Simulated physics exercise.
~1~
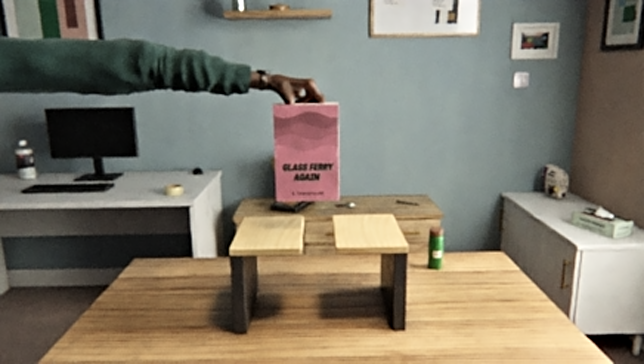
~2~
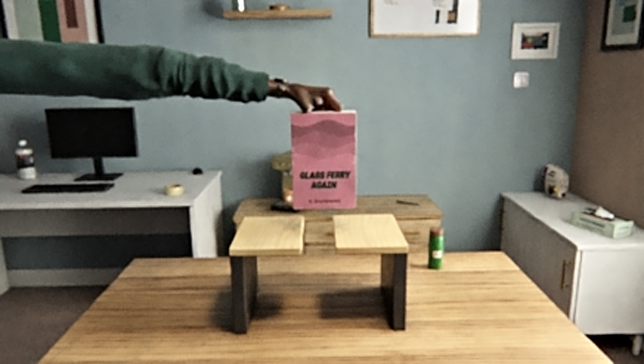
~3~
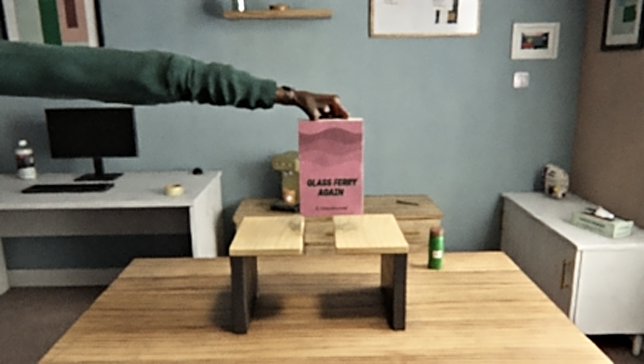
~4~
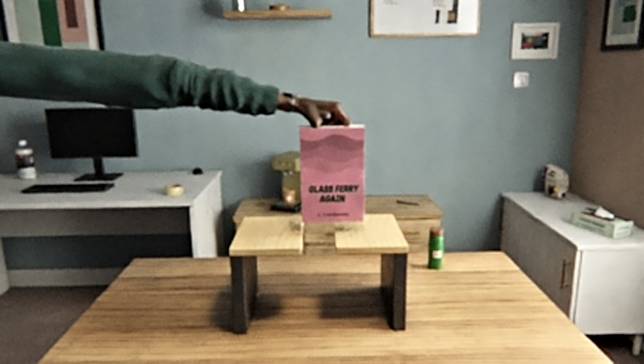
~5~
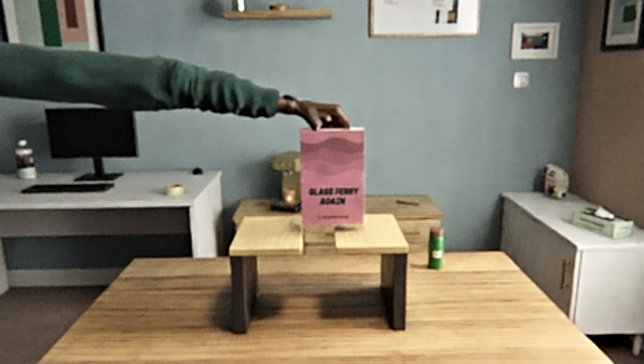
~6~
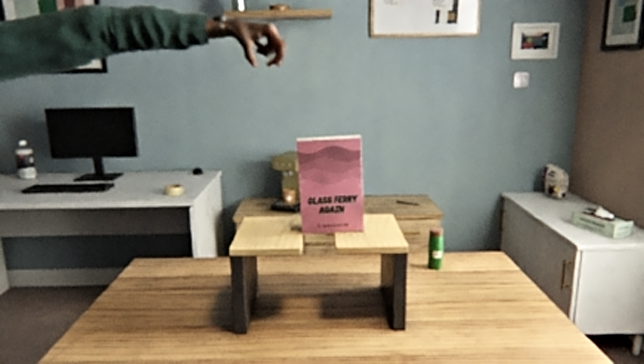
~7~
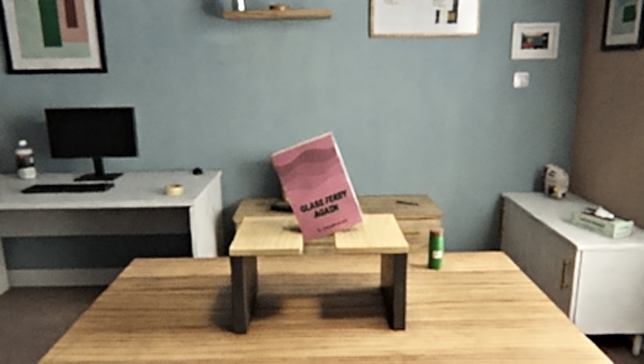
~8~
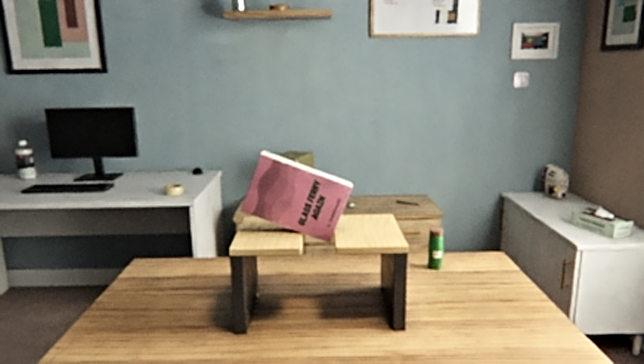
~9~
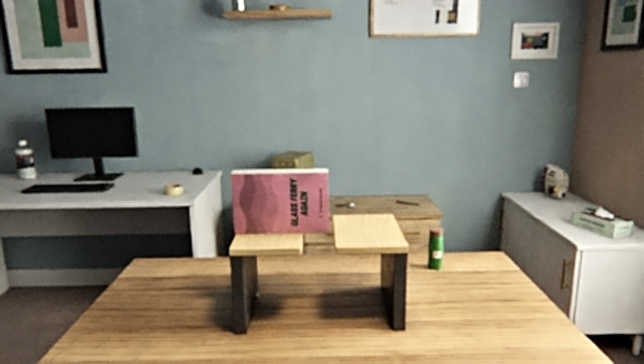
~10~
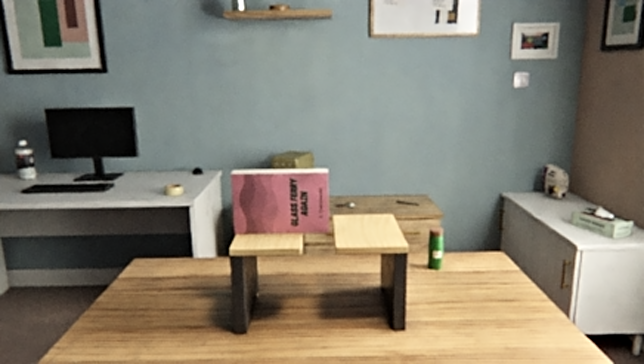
A pink book, held upright from above by a hand in a green sleeve, moves right and down toward the slot between two wooden ledges on a table. It is lowered over the gap and pauses there, its bottom edge near the ledge tops. The fingers open and the arm draws back to the left, leaving the book upright. The book then leans to the left and tips over onto its side. It comes to rest sideways on top, mostly over the left ledge, while the green shaker stays standing to the right.
